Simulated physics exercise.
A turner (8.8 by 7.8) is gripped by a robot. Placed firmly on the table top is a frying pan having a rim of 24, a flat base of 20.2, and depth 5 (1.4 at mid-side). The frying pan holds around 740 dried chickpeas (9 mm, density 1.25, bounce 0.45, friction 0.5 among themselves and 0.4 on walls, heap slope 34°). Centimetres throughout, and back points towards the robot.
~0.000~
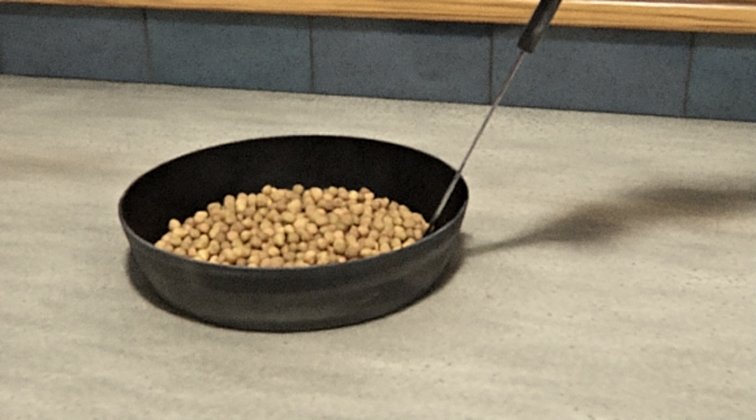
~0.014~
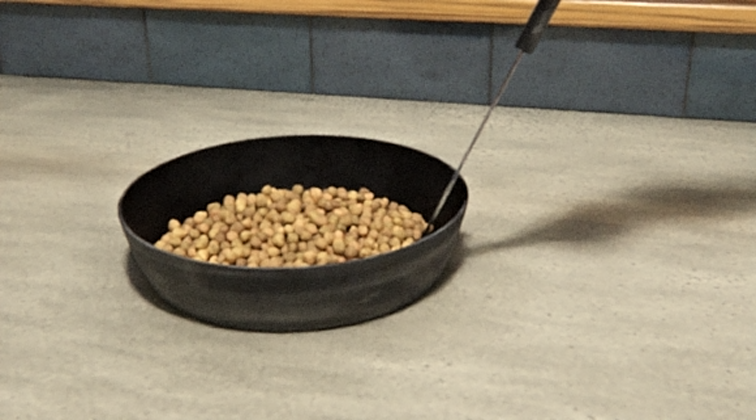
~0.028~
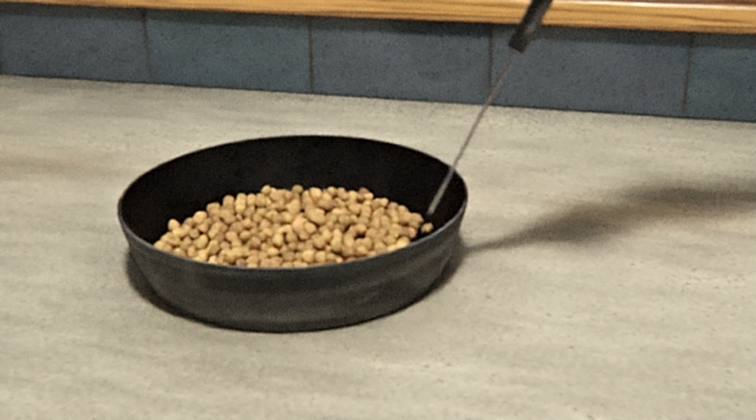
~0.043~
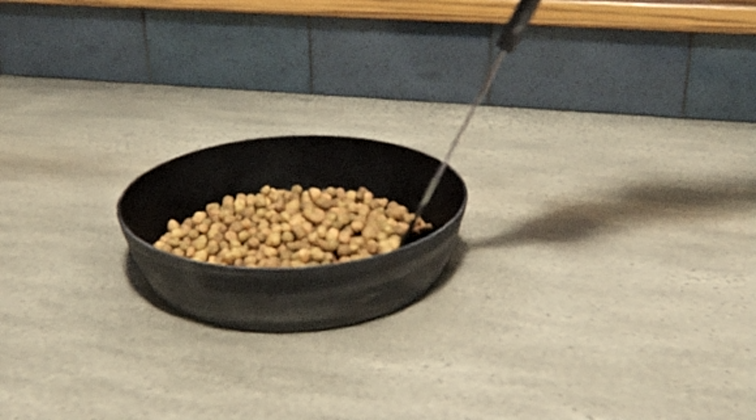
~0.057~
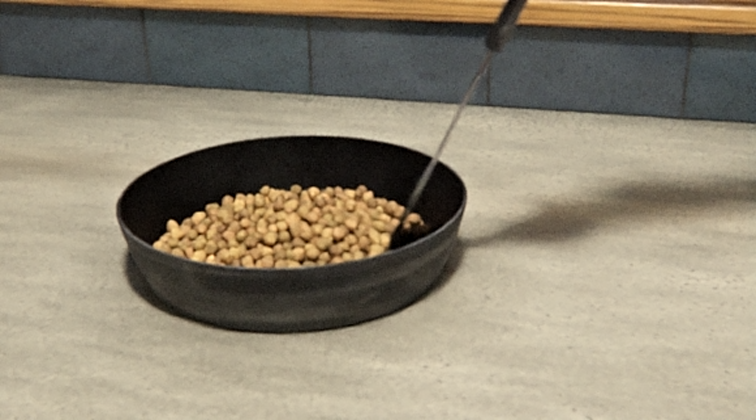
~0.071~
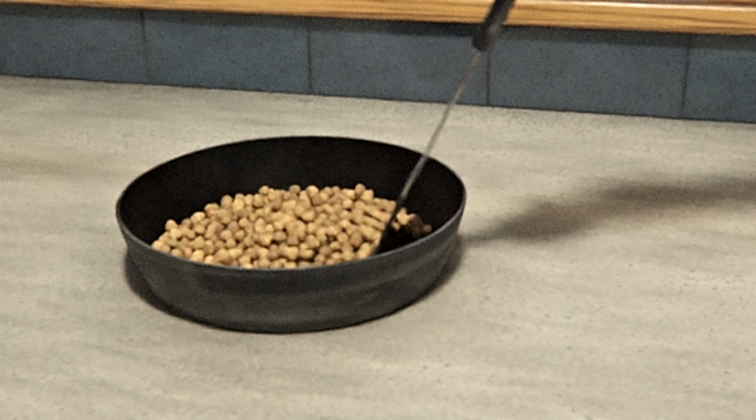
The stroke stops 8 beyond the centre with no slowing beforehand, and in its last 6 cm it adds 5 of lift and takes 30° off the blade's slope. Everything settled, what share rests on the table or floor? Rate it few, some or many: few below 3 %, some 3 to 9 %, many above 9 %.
Few, below 3 %.
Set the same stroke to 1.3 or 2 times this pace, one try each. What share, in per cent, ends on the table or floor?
I'd expect close to 5 and then close to 10 percent.
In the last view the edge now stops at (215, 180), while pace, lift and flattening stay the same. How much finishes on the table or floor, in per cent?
About 0 per cent.
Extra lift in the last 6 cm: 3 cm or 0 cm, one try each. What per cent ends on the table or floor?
Result, in order: Approx. 0 % and 0 %.
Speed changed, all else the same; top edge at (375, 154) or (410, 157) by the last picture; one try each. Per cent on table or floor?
Try one roughly 10 per cent; try two roughly 5 per cent.
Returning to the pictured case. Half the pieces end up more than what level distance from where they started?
Distance: Around 3 cm.
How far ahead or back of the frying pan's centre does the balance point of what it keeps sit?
Ahead of centre, roughly 4.0 centimetres.
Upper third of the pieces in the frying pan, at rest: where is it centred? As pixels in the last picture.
Somewhere around (192, 218) in the last picture.
After 0.17 s, sloping 65°, highest piece 4 above the table; 736 in the frying pan.
After 0.27 s, sloping 53°, highest piece 6 above the table; 736 in the frying pan.
After 0.52 s, sloping 35°, highest piece 5 above the table; 731 in the frying pan, 4 on the table or floor, 1 on the blade or in flight.
After 1.57 s, sloping 35°, highest piece 5 above the table; 731 in the frying pan, 5 on the table or floor.
At rest, 731 in the frying pan, 5 on the table or floor. That is 1 % on the table or floor.
